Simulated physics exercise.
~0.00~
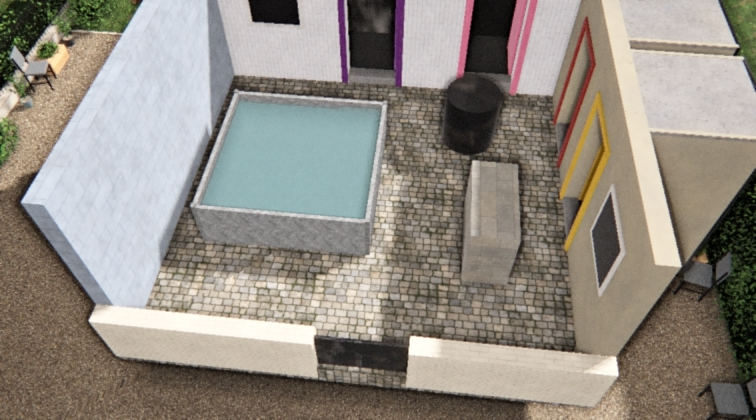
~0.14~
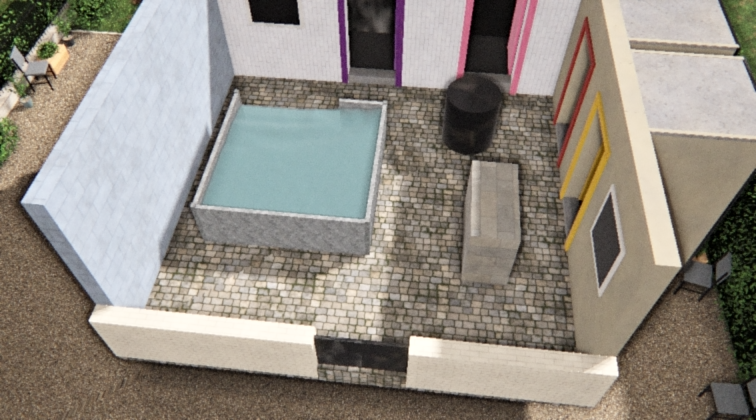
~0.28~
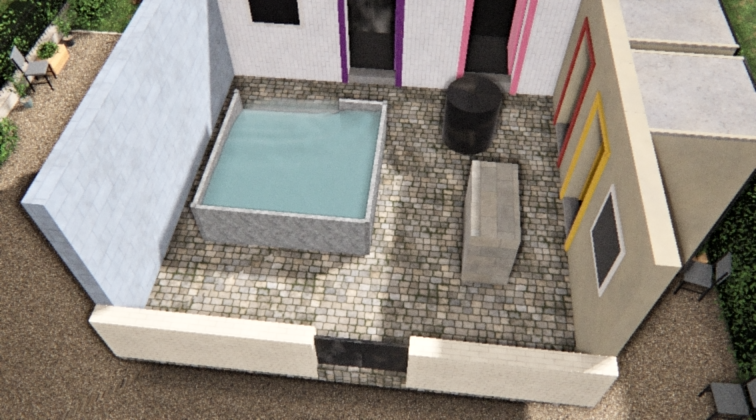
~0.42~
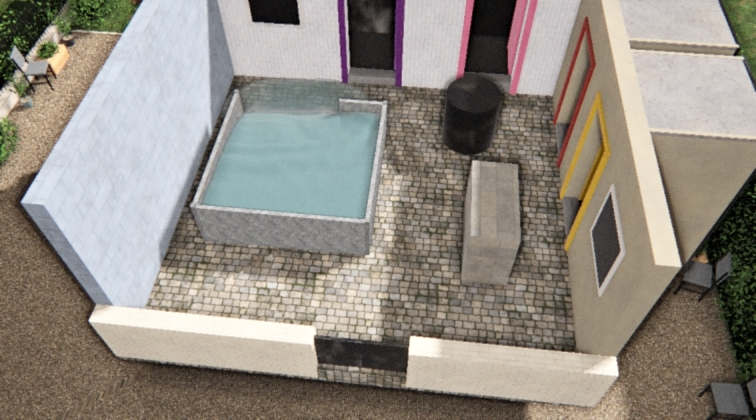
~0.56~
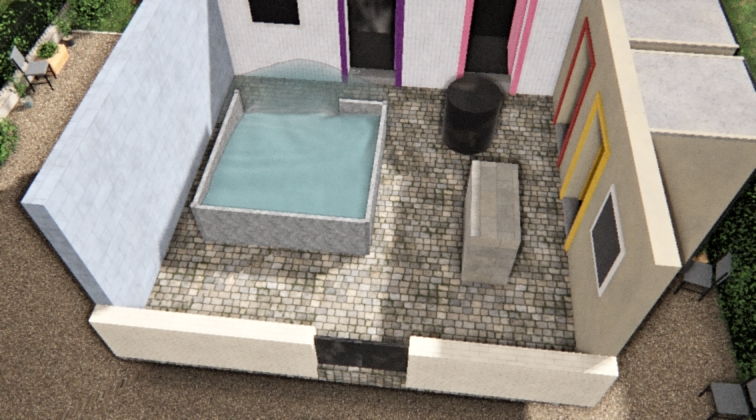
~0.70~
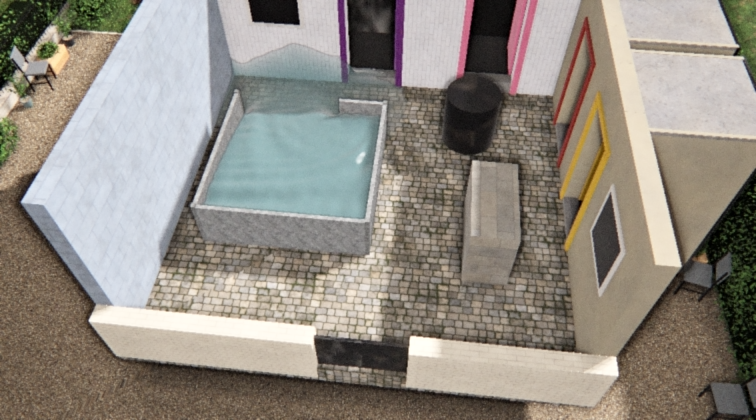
At first, still water fills the raised square tank in the walled, cobbled yard. Then part of the tank's far wall disappears, and water pours out through the gap, rippling the surface inside. A clear sheet spreads over the paving behind the tank and up against the white back wall.
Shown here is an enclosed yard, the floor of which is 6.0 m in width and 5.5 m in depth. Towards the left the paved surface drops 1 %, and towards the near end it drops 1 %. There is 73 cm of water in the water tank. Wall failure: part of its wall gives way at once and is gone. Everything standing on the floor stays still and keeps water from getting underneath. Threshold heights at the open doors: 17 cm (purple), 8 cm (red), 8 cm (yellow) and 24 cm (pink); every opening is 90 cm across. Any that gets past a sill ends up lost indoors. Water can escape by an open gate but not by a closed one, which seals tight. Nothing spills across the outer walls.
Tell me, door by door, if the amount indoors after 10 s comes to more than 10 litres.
Outcome: The purple door breaks the limit, the red door breaks the limit, the yellow door breaks the limit, the pink door remains within the limit.
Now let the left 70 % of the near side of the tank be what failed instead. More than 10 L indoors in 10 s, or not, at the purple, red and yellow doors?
Then purple does not exceed it, red exceeds it, yellow exceeds it.
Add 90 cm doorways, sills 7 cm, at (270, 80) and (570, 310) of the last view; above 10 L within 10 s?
The first door gets there and the second gets there.
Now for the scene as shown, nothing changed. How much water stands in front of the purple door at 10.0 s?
Around 9.5 cm there.
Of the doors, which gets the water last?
Yellow.
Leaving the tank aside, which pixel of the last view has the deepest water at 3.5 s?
Around (136, 334).
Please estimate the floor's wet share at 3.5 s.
Some 70 per cent of the floor is wet.
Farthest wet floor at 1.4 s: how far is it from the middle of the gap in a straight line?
Distance: Approx. 3.6 m.
After 1.4 s water covers 20 % of the floor and is deepest (74 cm) near (234, 78); purple door 27 cm at the sill, 15 L in, red door not reached, yellow door not reached, pink door 2 cm at the sill, 0 L in.
After 2.2 s water covers 35 % of the floor and is deepest (58 cm) near (232, 84); purple door 27 cm at the sill, 40 L in, red door not reached, yellow door not reached, pink door 6 cm at the sill, 0 L in.
After 3.5 s water covers 70 % of the floor and is deepest (50 cm) near (136, 334); purple door 21 cm at the sill, 72 L in, red door 17 cm at the sill, 20 L in, yellow door 3 cm at the sill, 0 L in, pink door 10 cm at the sill, 0 L in.
After 6.0 s water covers 95 % of the floor and is deepest (34 cm) near (541, 314); purple door 14 cm at the sill, 83 L in, red door 14 cm at the sill, 79 L in, yellow door 5 cm at the sill, 0 L in, pink door 14 cm at the sill, 0 L in.
After 10.0 s water covers 100 % of the floor and is deepest (28 cm) near (140, 322); purple door 9 cm at the sill, 83 L in, red door 11 cm at the sill, 105 L in, yellow door 14 cm at the sill, 38 L in, pink door 10 cm at the sill, 0 L in.
